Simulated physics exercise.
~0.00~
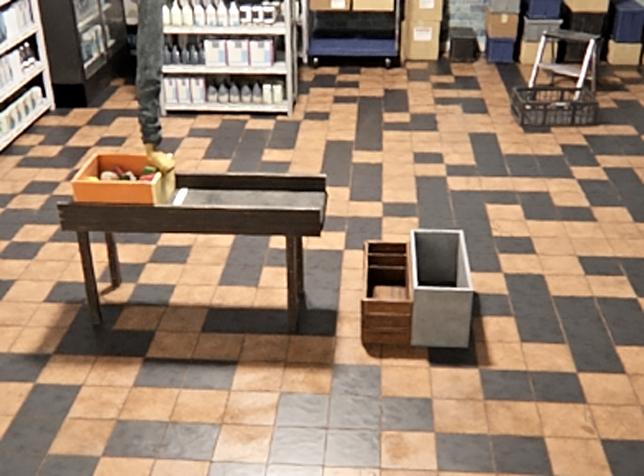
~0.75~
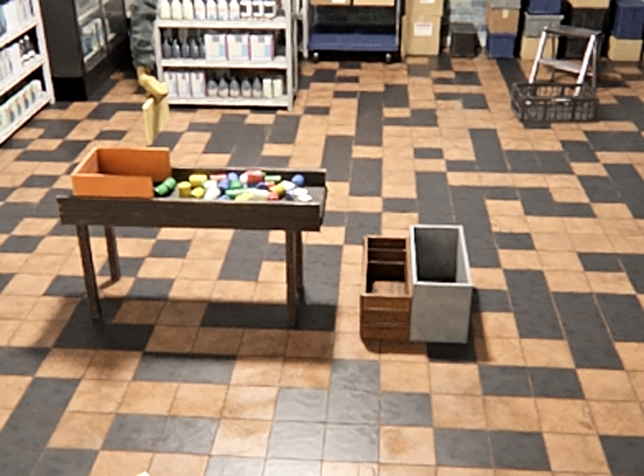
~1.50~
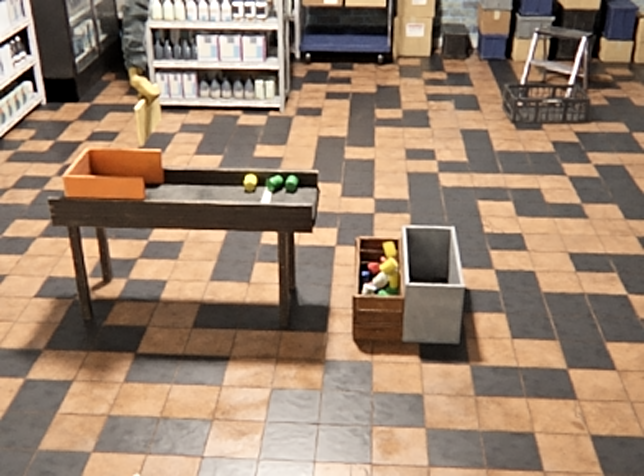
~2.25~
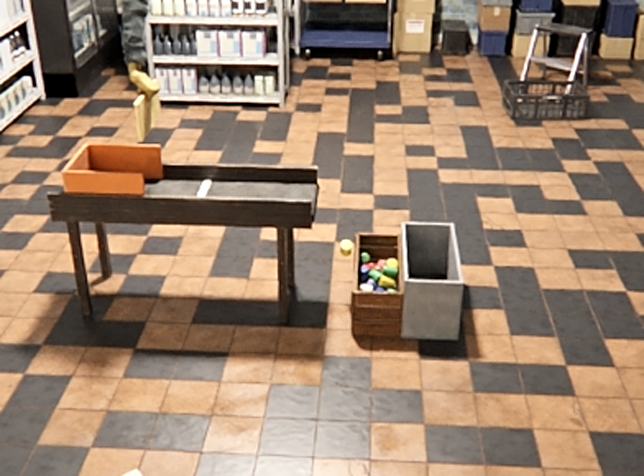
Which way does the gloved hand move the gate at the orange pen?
The hand moves the gate upward, lifting it clear of the orange pen so the colourful jars can spill out along the belt.
